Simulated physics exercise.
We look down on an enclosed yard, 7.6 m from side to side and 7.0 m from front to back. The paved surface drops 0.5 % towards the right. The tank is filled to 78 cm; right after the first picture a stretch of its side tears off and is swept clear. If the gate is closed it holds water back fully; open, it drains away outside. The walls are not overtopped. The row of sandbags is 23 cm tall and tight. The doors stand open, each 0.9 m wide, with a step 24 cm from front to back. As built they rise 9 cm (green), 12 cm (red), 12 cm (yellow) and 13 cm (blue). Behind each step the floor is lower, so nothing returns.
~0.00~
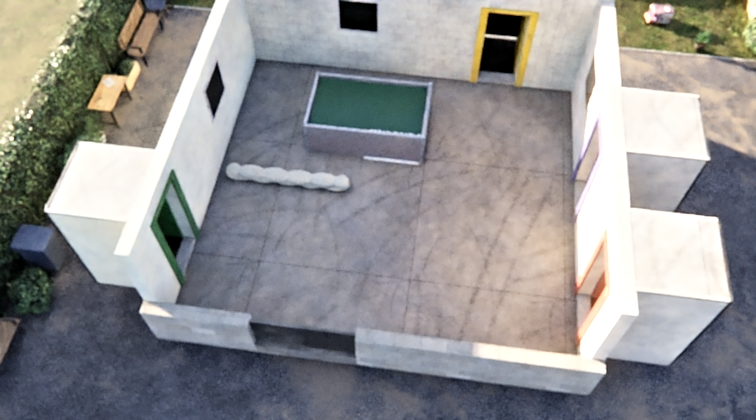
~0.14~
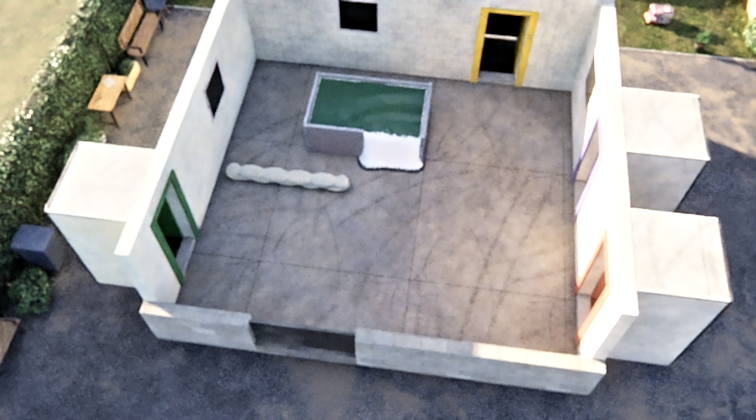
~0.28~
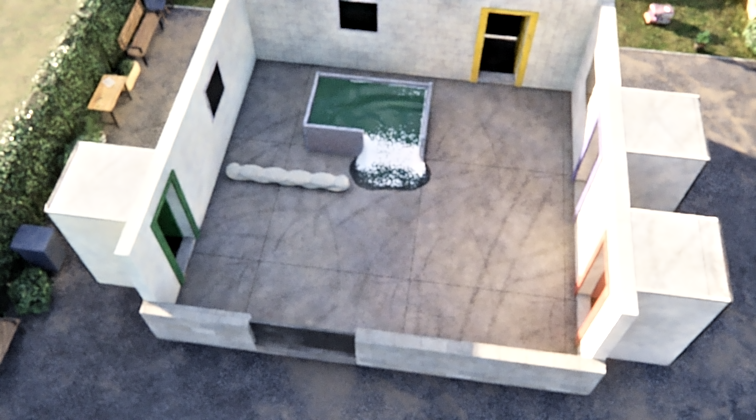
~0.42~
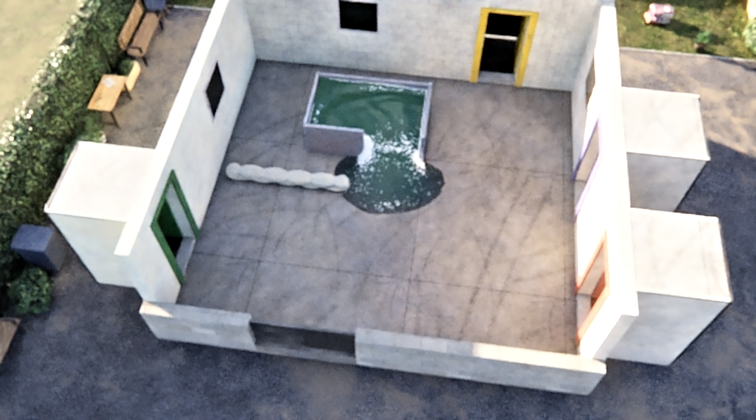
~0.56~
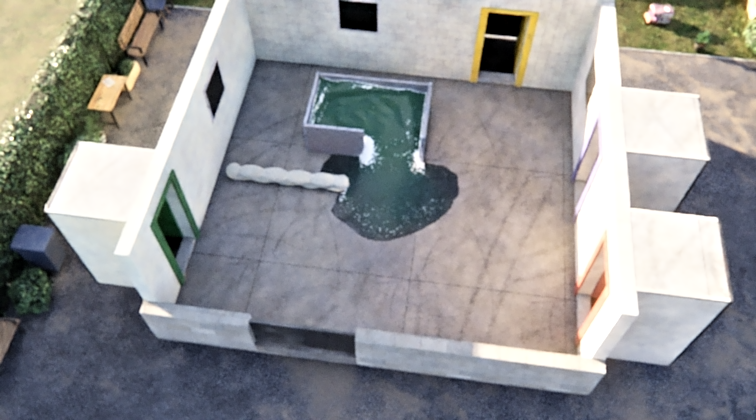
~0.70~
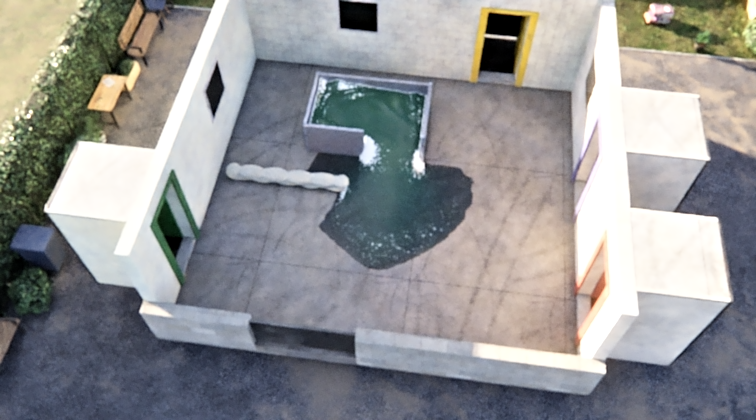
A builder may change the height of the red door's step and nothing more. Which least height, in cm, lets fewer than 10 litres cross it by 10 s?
About 18 cm.
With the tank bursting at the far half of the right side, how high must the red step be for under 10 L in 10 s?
Some 11.5 cm.
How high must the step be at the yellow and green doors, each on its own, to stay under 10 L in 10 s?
Roughly 6.5 cm at yellow and 8.5 cm at green.
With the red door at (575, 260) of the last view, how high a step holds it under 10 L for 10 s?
About 8.5 cm.
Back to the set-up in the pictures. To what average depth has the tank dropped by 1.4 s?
Some 47 cm.
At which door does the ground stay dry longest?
The yellow one.
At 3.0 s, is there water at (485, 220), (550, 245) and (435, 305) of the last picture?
In that order: Wet, wet, wet.
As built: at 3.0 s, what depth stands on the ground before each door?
Depths in cm: Green 0, red 17, yellow 0, blue 1.
After 1.4 s water covers 30 % of the floor, deepest (41 cm) near (398, 162); it has not reached the red door.
After 3.0 s water covers 50 % of the floor, deepest (36 cm) near (577, 375); 17 cm at the red door, 1 litre in over its 12 cm step.
After 10.0 s water covers 90 % of the floor, deepest (11 cm) near (571, 113); 9 cm at the red door, 52 litres in over its 12 cm step.
At the red door as built, the water arrived by 2.3 s and peaked near 22 cm at 3.6 s.
With a step of 16.5 cm, 16 litres would have come in within the 10 s; with 19.5 cm, 6 litres. So under 10 litres takes about 18 cm.
